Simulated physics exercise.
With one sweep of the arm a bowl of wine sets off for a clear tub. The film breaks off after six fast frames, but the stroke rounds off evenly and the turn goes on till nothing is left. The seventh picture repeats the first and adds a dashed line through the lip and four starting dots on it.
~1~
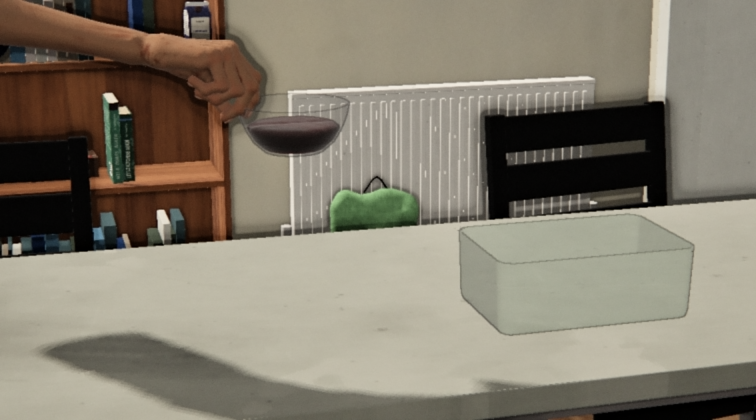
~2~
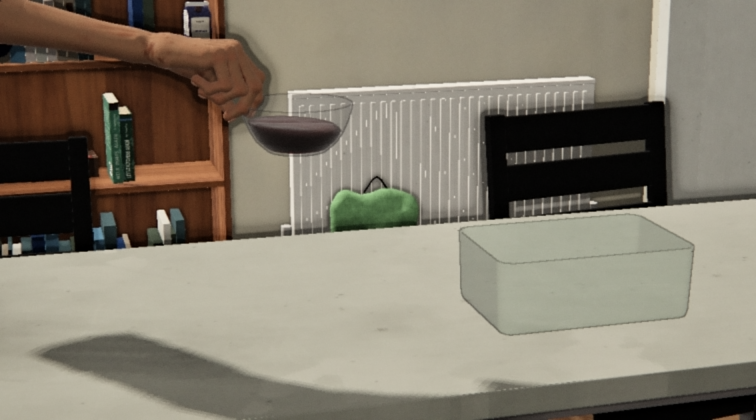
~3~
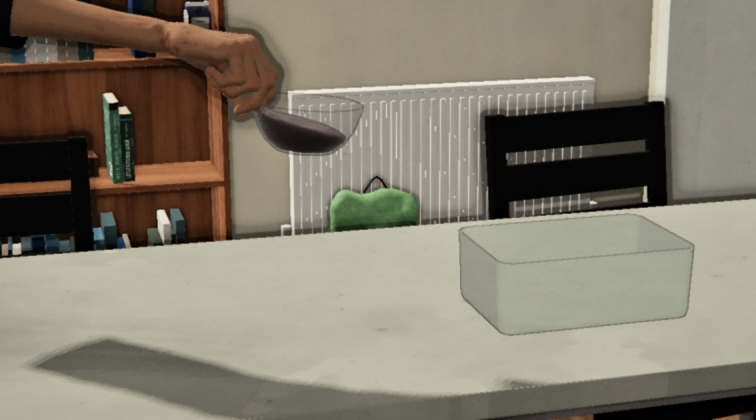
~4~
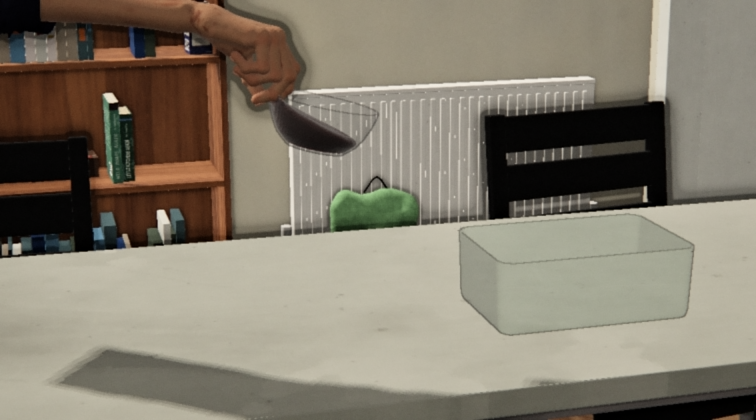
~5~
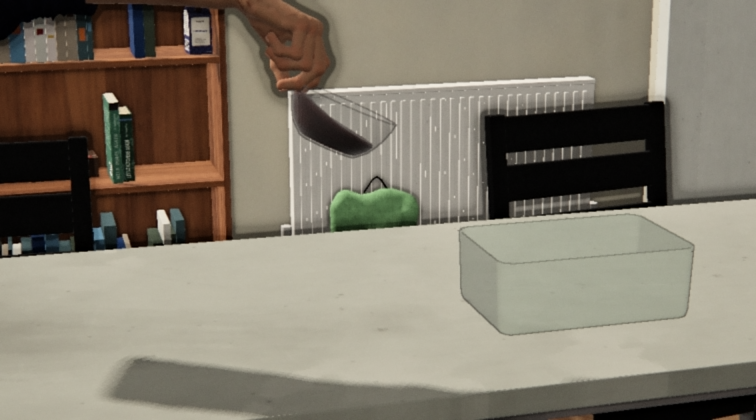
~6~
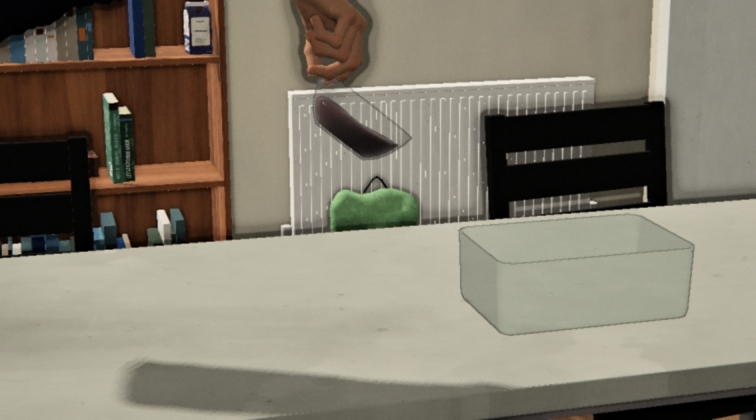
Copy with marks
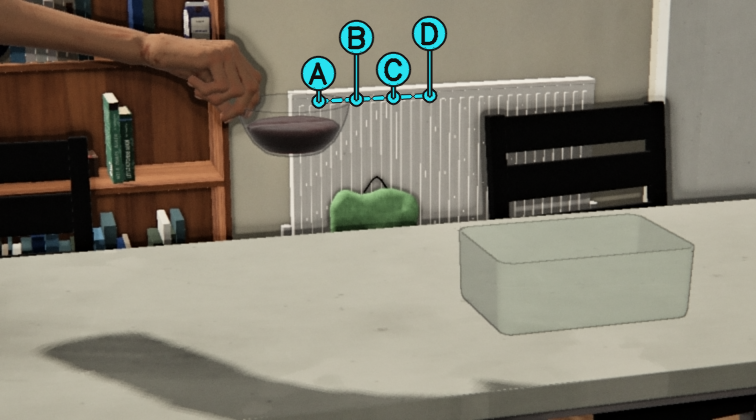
A hand held a clear bowl of dark liquid above a table, then moved it to the right toward an empty clear tub, tilting it more and more steeply, with the liquid still inside.
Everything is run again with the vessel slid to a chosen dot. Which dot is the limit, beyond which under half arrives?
It is A.
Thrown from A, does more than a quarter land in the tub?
Yes.
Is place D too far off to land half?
No.
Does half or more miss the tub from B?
No.
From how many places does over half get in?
All of them.
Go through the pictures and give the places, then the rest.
The first frame shows upright, lip at (346, 99); tub from (497, 335) to (686, 315); nothing has left yet.
The second frame shows upright, lip at (349, 100); nothing has left yet.
The third frame shows tipped about 5°, lip at (360, 103); nothing has left yet.
The fourth frame shows tipped about 13°, lip at (375, 110); nothing has left yet.
The fifth frame shows tipped about 25°, lip at (393, 121); nothing has left yet.
The sixth frame shows tipped about 40°, lip at (408, 135); nothing has left yet.
In cyan, A at (318, 101); B at (356, 99); C at (393, 97); D at (429, 95).
Choosing A, about 66 % lands in the tub, 25 % falls short and 9 % goes beside or beyond.
Choosing B, about 81 % lands in the tub, 7 % falls short and 12 % goes beside or beyond.
Choosing C, about 82 % lands in the tub, 4 % falls short and 14 % goes beside or beyond.
Choosing D, about 83 % lands in the tub, 10 % falls short and 7 % goes beside or beyond.
